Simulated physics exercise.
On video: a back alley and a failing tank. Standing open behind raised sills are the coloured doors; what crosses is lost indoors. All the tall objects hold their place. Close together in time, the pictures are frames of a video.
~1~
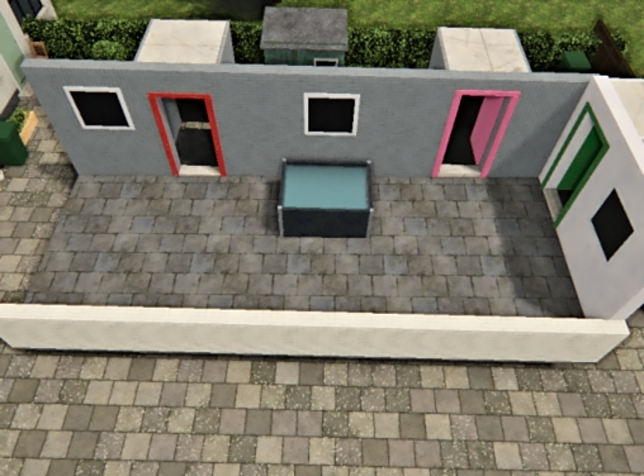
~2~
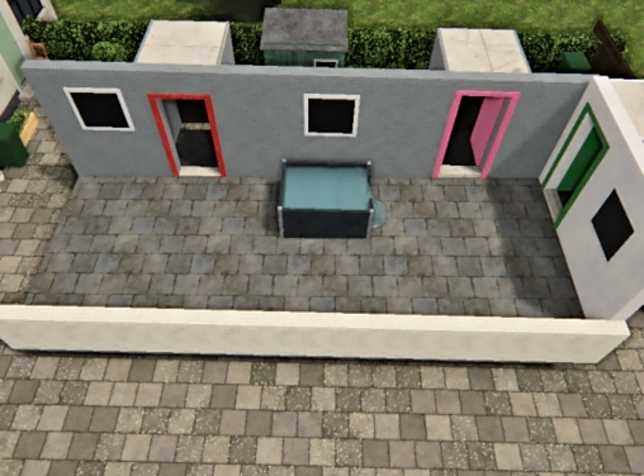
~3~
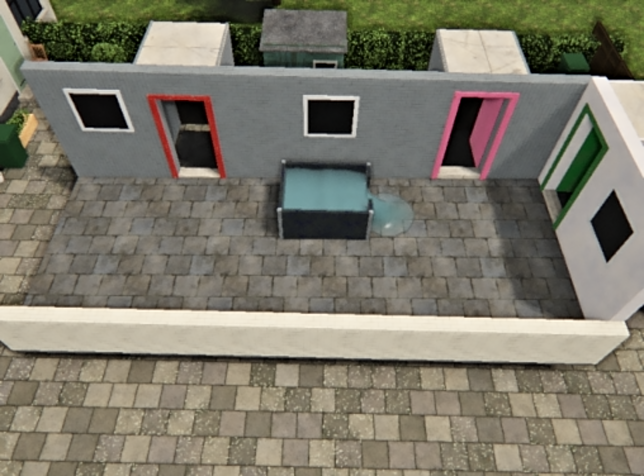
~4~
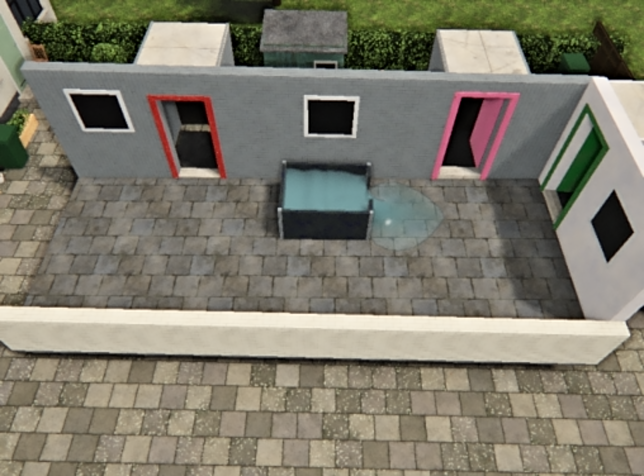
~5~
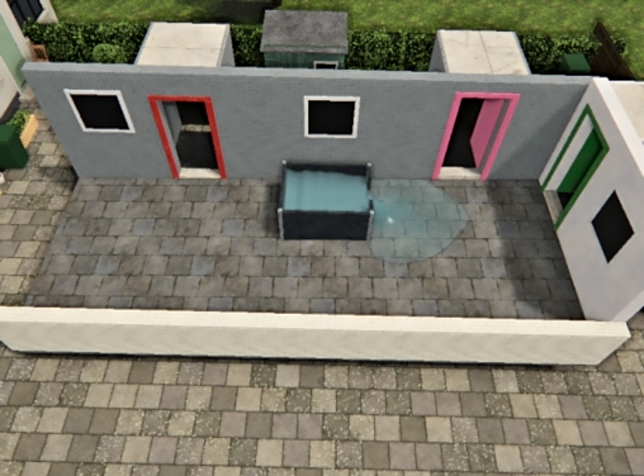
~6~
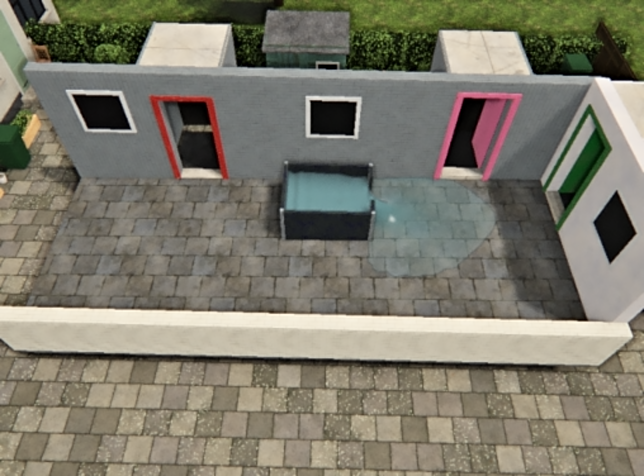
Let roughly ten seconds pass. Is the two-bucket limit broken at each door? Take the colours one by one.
As I see it, the pink door will get two buckets at most; the green door will get more than two buckets; the red door will get two buckets at most.
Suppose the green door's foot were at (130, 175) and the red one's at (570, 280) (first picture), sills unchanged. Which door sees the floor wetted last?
Dead last is the door marked green.
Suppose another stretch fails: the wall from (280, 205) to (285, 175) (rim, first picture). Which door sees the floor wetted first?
That's the door marked red.
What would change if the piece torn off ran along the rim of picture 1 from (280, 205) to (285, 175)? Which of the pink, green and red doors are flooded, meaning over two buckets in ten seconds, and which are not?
In short: The pink door stays under; the green door is under; the red door lets more in.
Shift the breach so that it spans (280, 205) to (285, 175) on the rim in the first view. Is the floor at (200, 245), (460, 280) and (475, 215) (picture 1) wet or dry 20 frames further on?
So that's waterlogged for the first, left bare for the second and left bare for the third.
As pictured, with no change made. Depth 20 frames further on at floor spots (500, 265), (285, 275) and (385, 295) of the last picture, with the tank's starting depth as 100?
In order: About 4, 0 and 0 in a hundred.
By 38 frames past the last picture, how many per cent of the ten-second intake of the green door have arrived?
Some 100 per cent.
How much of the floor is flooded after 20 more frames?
Roughly 35 percent, I reckon.
A moment on, water covers 30 % of the floor; the pink door wet at the sill, nothing in, the green door wet at the sill, nothing in, the red door not reached.
Next, water covers 35 % of the floor; the pink door wet at the sill, nothing in, the green door over two buckets in, the red door not reached.
Then, water covers 35 % of the floor; the pink door under two buckets in, the green door far over two buckets in, the red door not reached.
Later, water covers 50 % of the floor; the pink door under two buckets in, the green door far over two buckets in, the red door wet at the sill, nothing in.
In the end, water covers 90 % of the floor; the pink door under two buckets in, the green door far over two buckets in, the red door wet at the sill, nothing in.
